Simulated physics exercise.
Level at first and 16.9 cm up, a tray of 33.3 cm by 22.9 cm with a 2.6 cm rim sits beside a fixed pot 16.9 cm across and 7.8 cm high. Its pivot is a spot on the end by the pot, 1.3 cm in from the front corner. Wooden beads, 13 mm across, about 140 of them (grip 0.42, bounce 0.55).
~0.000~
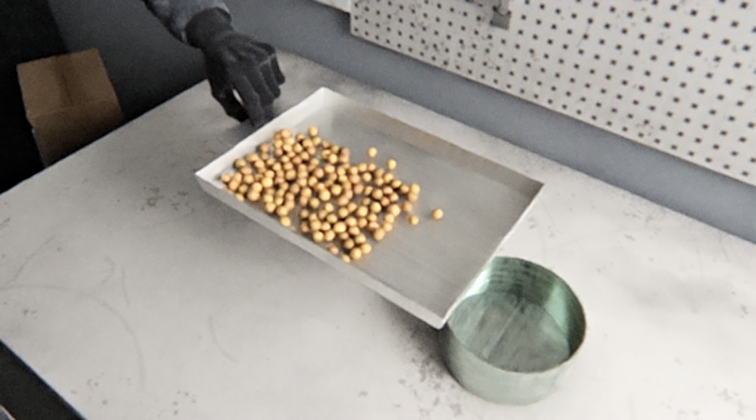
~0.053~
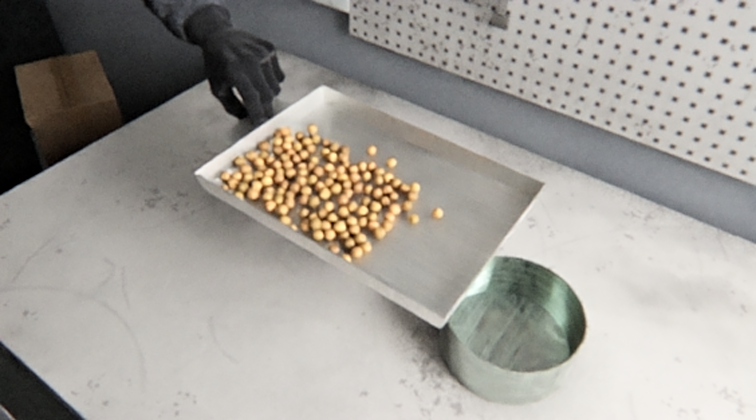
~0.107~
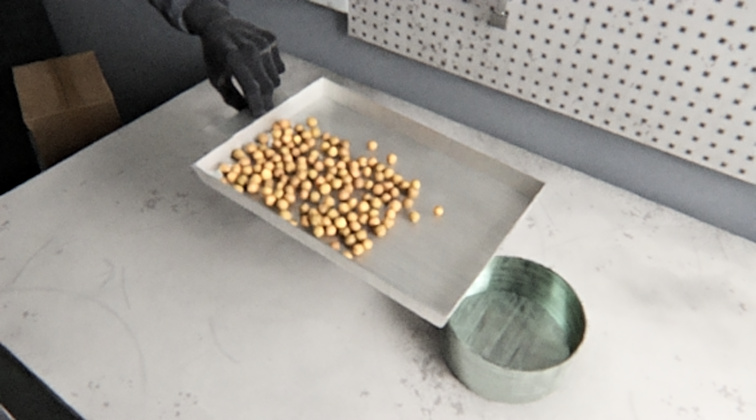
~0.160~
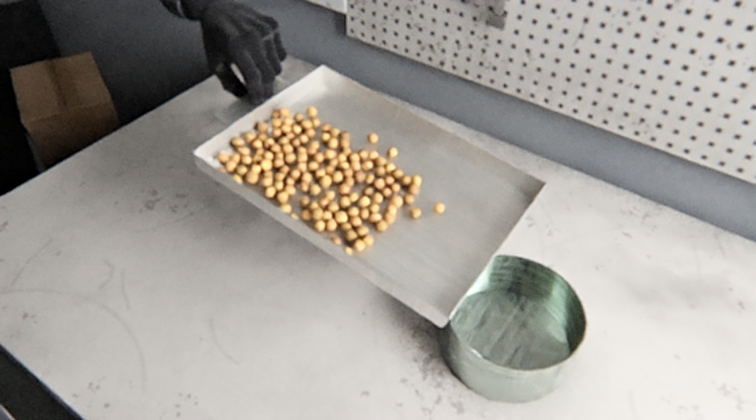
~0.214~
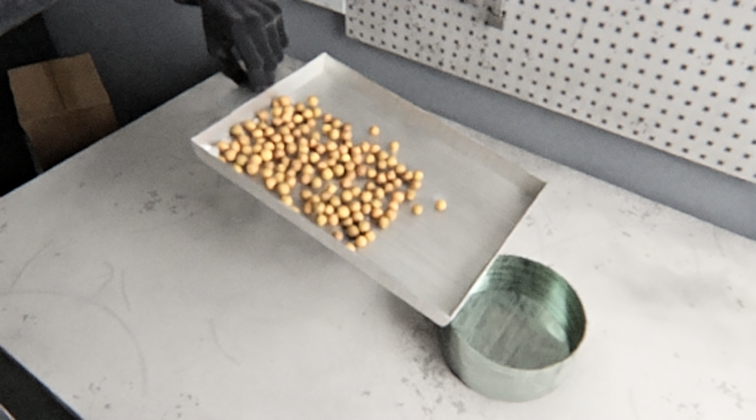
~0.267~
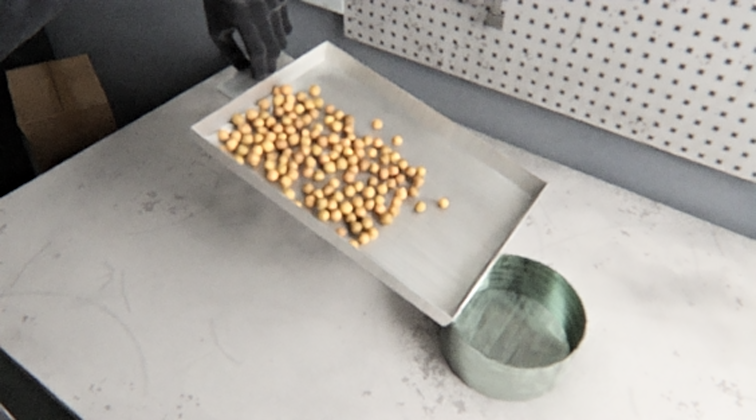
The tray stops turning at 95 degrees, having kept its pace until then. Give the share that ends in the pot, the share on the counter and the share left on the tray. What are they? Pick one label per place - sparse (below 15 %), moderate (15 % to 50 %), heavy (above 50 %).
Pot: Heavy; counter: Moderate; tray: Sparse.
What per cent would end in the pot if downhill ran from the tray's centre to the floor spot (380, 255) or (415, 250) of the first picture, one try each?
0 and 0 %.
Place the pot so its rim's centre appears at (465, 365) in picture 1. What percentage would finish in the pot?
It would come to around 55 percent.
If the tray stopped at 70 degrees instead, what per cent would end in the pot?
Roughly 10 %.
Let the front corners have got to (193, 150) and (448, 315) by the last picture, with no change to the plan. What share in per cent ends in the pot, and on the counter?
Pot 0; counter 100.
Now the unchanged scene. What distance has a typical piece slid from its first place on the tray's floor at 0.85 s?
Roughly 20 cm.
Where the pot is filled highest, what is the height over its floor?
About 2.5 centimetres.
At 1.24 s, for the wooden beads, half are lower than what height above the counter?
Median height: Approx. 18 cm.
After 0.85 s, tilt 52 degrees; the tray holds 95 %, the pot 0 %.
Then, at 1.24 s, tilt 78 degrees; the tray holds 80 %, the pot 5 %.
After 1.71 s, tilt 95 degrees; the tray holds 25 %, the pot 25 %.
At rest (2.9 s), pot 60 %, counter 40 %, tray 0 %.
